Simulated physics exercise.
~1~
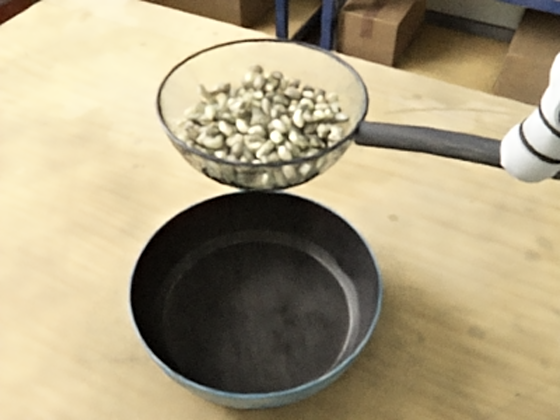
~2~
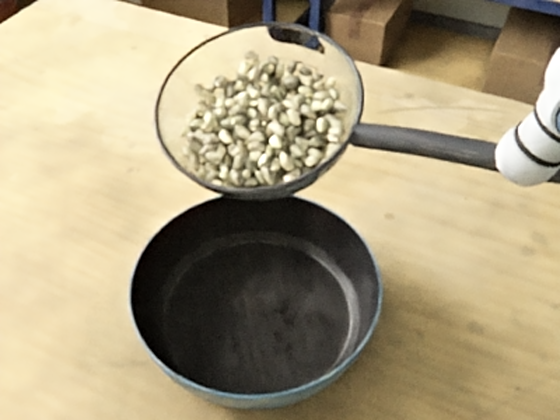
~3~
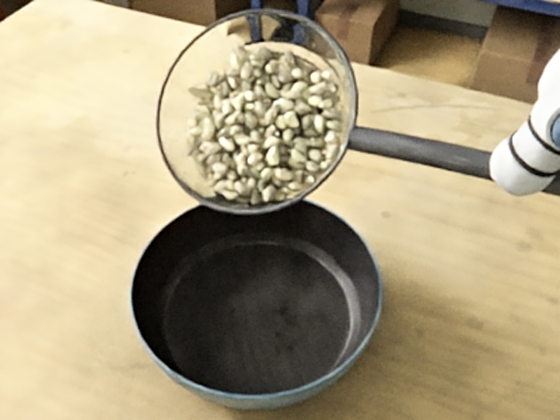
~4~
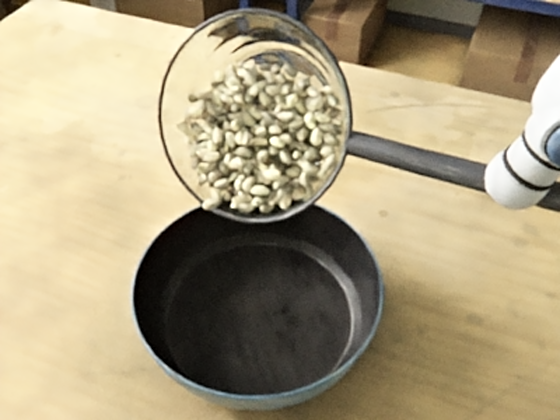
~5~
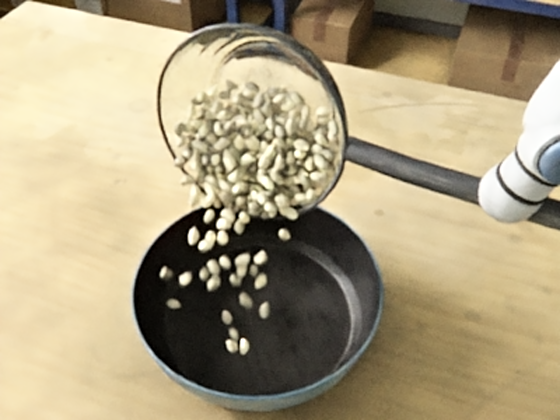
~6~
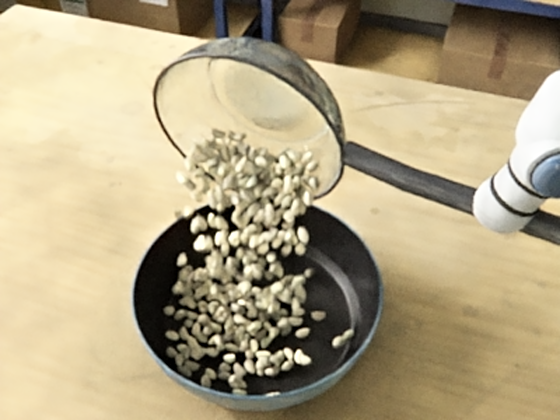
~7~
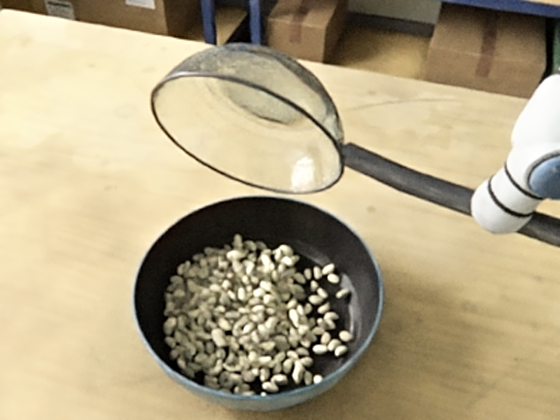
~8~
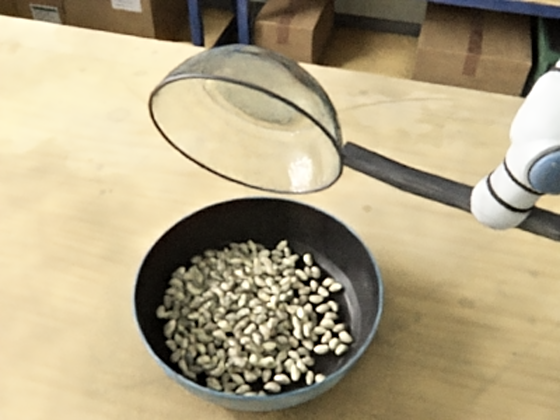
A white robotic arm at the right holds a clear, dark-handled ladle full of pale beans above a dark round pan with a blue rim, seen from above at an angle on a light wooden table. Cardboard boxes and blue supports stand behind. The arm steadily tips the ladle, and the beans gather at its lower edge. A few spill over first, then the rest pour down in a thick stream. The emptied ladle comes to rest tipped over above the pan, where the beans lie still in a broad heap.
